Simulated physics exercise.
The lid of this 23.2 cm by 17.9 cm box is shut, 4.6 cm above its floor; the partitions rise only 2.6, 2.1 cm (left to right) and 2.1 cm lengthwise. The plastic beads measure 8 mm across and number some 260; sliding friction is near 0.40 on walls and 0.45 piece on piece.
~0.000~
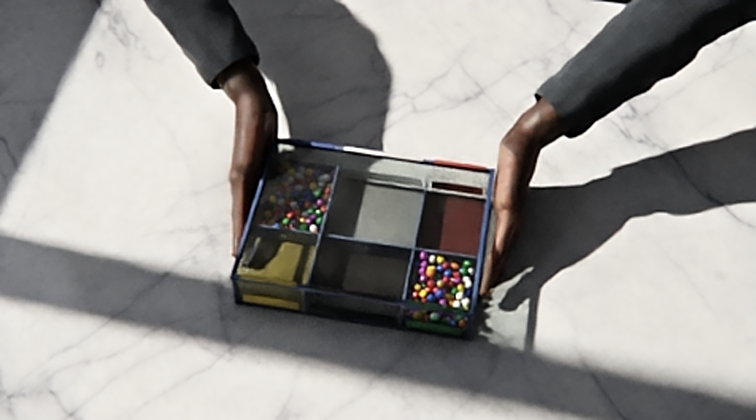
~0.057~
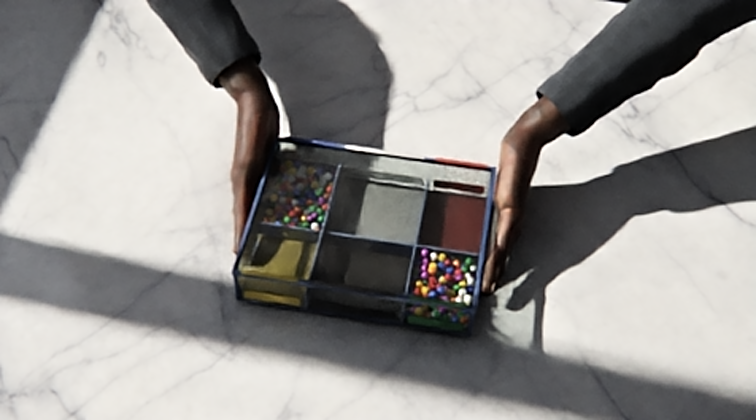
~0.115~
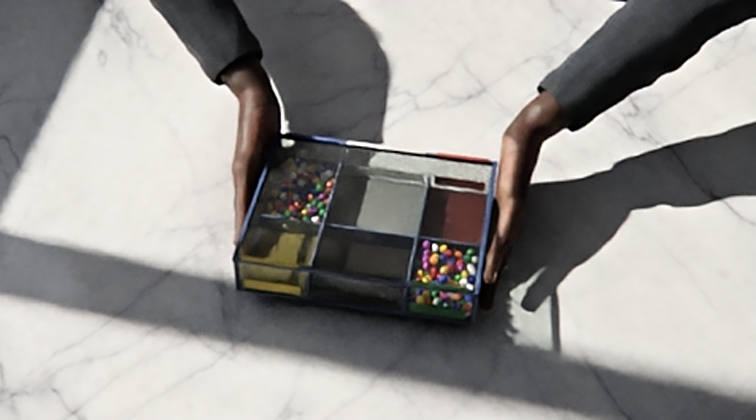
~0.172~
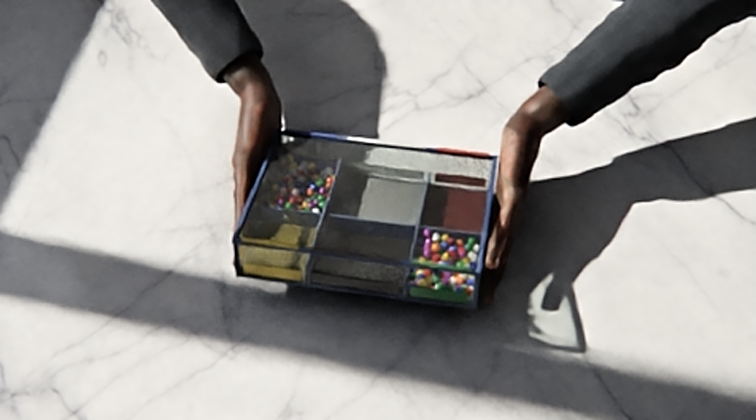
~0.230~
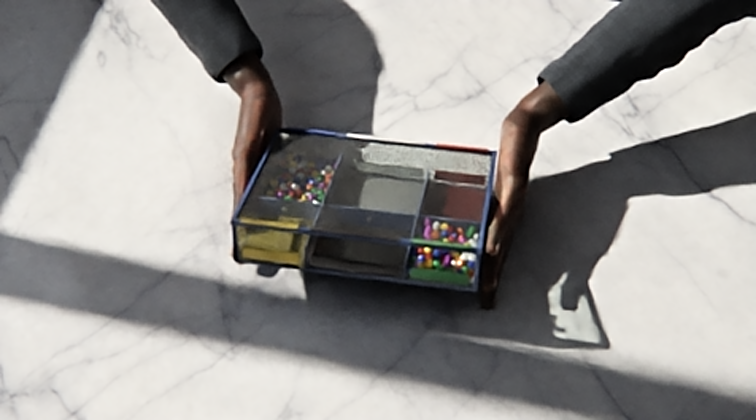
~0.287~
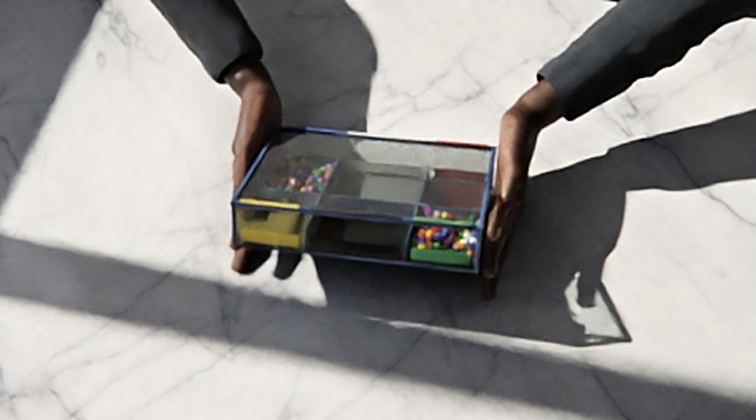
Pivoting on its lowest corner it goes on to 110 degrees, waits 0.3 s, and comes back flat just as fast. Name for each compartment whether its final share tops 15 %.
Red yes, blue yes, green no, yellow no, white yes, black no.
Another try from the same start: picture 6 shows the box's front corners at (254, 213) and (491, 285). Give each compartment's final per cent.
Red 65, blue 10, green 15, yellow 0, white 10, black 0.
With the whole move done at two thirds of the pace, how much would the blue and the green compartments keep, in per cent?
Then: Blue 50, green 0.
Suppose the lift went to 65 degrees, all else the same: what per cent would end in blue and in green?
In that case blue 50; green 35.
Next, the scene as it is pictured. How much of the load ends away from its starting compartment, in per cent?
About 50 per cent.
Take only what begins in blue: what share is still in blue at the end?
Some 100 per cent.
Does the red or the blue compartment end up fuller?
The blue compartment.
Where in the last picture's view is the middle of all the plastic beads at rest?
Near (343, 189).
Then, at 1.34 s, tilt 110 degrees; red 25 %, blue 50 %, white 25 %.
After 2.04 s, tilt 55 degrees; red 25 %, blue 50 %, white 30 %.
After 2.78 s, tilt 0 degrees; red 25 %, blue 50 %, white 30 %.
In the end, at 3.3 s, red 25 %, blue 50 %, green 0 %, yellow 0 %, white 30 %, black 0 %.
